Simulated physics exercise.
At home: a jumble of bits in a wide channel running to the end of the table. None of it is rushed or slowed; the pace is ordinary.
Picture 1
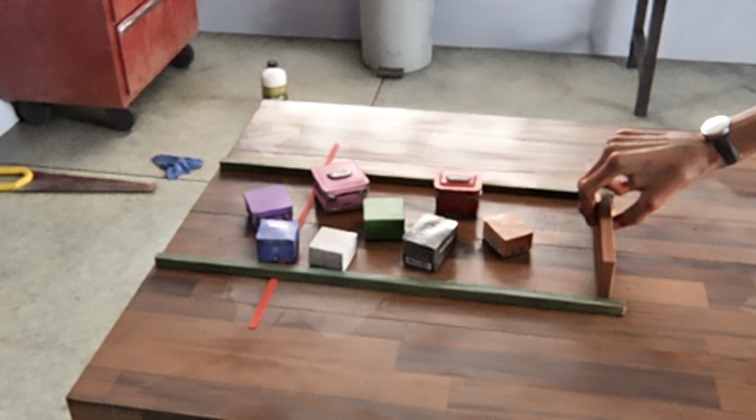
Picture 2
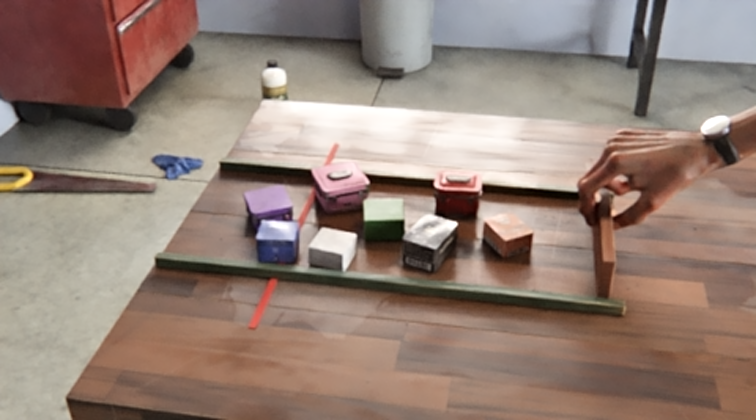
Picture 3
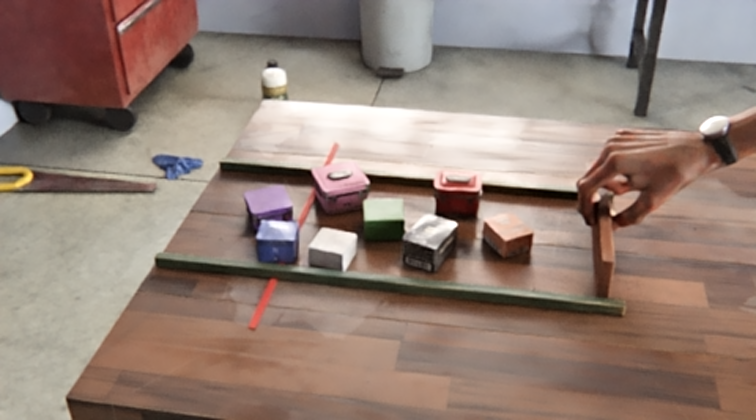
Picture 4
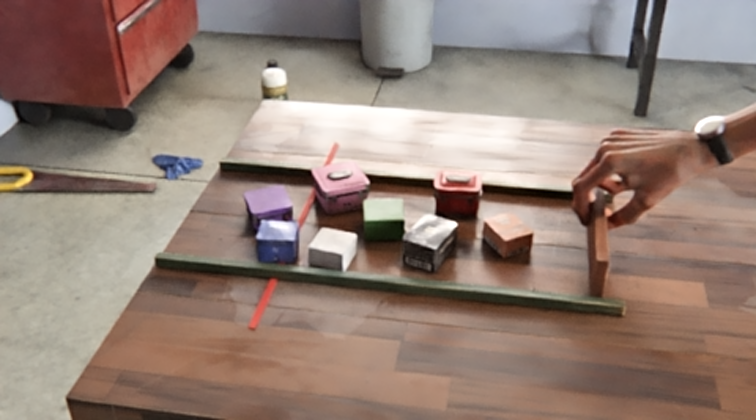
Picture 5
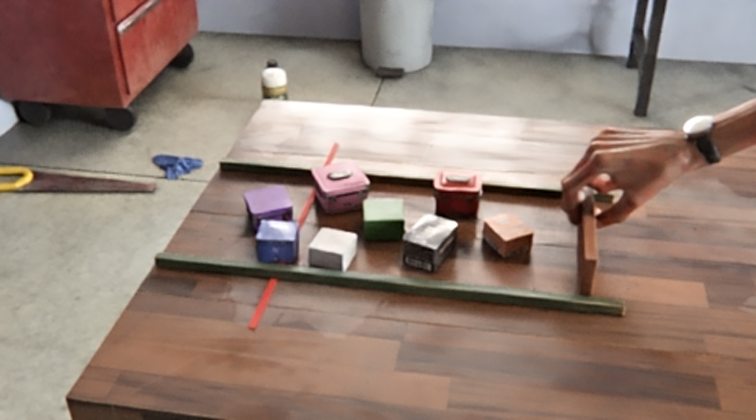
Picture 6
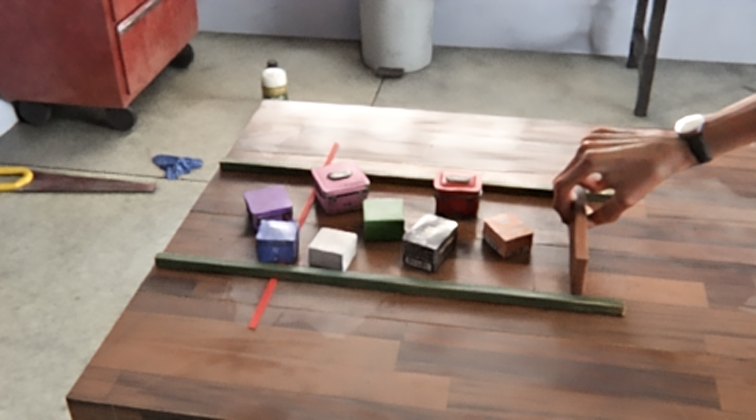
On a wooden tabletop, a hand slides an upright board slightly left toward scattered colourful boxes.
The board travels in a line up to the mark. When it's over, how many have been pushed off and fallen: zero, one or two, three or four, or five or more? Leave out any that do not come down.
By the end, zero have fallen.
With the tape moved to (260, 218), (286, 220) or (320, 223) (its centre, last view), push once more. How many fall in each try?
Try 1: 2; try 2: 0; try 3: 0.
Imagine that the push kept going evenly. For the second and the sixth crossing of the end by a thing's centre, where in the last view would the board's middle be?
(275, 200), then (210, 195).
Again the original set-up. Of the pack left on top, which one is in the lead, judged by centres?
Result - the purple case.
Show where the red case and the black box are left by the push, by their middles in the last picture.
In the last picture the red case sits around (292, 178) and the black box around (270, 235).
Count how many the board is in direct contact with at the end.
Count: 3.
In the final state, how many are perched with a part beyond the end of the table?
The count is 1.
A little later, none off yet; purple case at rest near (269, 210); blue box at rest near (279, 241); pink case at rest near (340, 188).
When it is over, the number that fall off is zero.
